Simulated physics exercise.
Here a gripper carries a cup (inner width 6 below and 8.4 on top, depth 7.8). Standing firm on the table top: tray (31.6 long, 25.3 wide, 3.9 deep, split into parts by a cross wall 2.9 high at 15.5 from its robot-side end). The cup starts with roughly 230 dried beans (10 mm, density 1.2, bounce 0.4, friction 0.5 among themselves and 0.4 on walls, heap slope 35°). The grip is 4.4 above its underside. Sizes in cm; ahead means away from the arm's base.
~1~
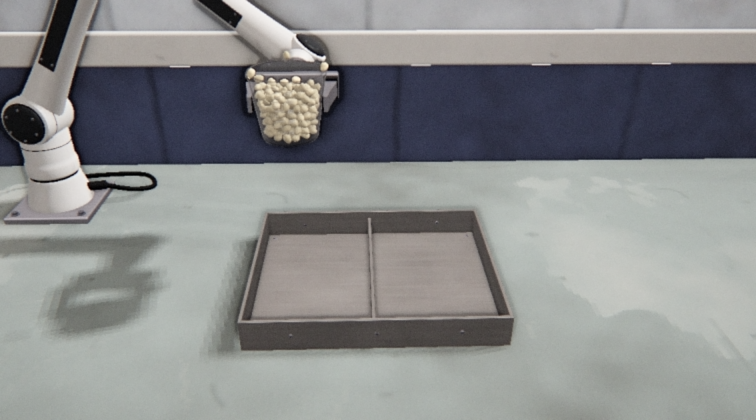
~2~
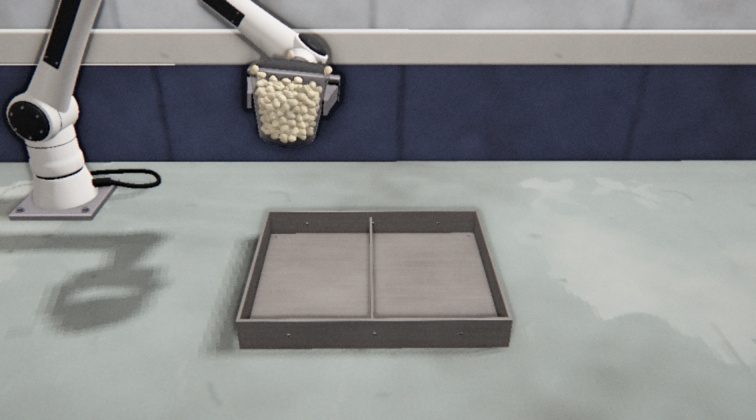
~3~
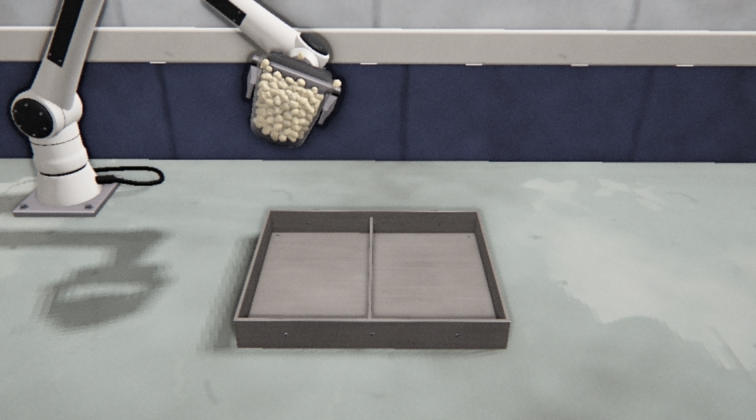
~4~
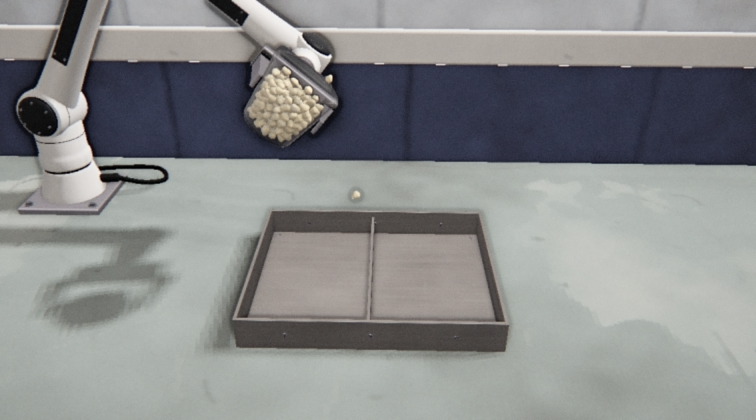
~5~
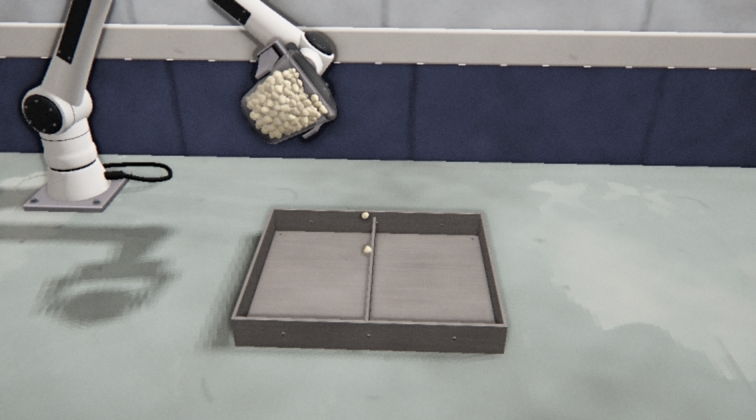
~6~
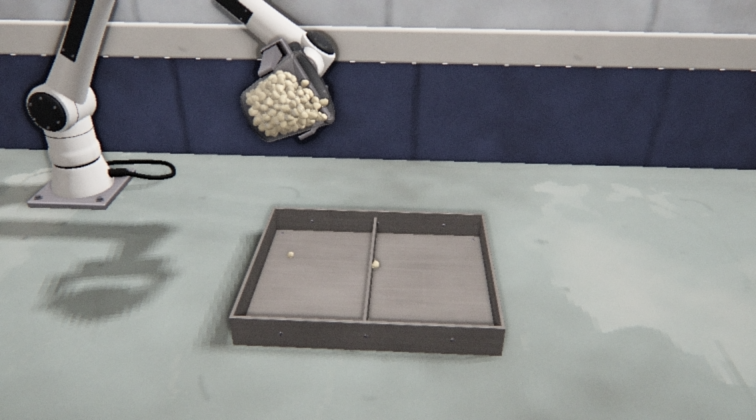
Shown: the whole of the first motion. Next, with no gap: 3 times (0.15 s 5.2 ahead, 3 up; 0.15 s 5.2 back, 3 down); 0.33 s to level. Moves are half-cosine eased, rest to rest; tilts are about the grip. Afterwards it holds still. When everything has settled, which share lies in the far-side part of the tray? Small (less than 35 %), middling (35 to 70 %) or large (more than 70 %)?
Answer: Middling; 35 to 70 % of the dried beans finish in the far-side part of the tray.
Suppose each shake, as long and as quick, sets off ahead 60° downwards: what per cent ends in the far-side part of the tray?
Some 0 per cent.
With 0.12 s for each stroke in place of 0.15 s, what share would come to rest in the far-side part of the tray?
In that case some 80 per cent.
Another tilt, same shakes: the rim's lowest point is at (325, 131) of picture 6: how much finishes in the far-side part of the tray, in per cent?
About 85 per cent.
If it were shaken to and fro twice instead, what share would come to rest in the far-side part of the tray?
It would be near 45 per cent.
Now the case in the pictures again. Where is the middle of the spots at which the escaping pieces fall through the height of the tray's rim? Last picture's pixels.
Near (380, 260).
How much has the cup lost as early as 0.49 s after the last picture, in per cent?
About 45 per cent by then.
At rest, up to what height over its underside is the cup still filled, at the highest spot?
Roughly 4.5 cm.
Then, 0.49 s after the last picture, tilted 61° forward, highest piece 30 above the table; 123 in the cup, 73 in the far-side part, 31 in the robot-side part, 1 in flight or on a rim.
Then, 0.98 s after the last picture, tilted 52° forward, highest piece 25 above the table; 111 in the far-side part, 55 in the robot-side part, 44 in the cup, 1 on the table or floor, 17 in flight or on a rim.
Then, 1.43 s after the last picture, level, highest piece 27 above the table; 112 in the far-side part, 71 in the robot-side part, 44 in the cup, 1 on the table or floor.
Then, 2.48 s after the last picture, level, highest piece 27 above the table; 112 in the far-side part, 71 in the robot-side part, 44 in the cup, 1 on the table or floor.
Final count, 112 in the far-side part, 71 in the robot-side part, 44 in the cup, 1 on the table or floor. That is 49 % in the far-side part of the tray.
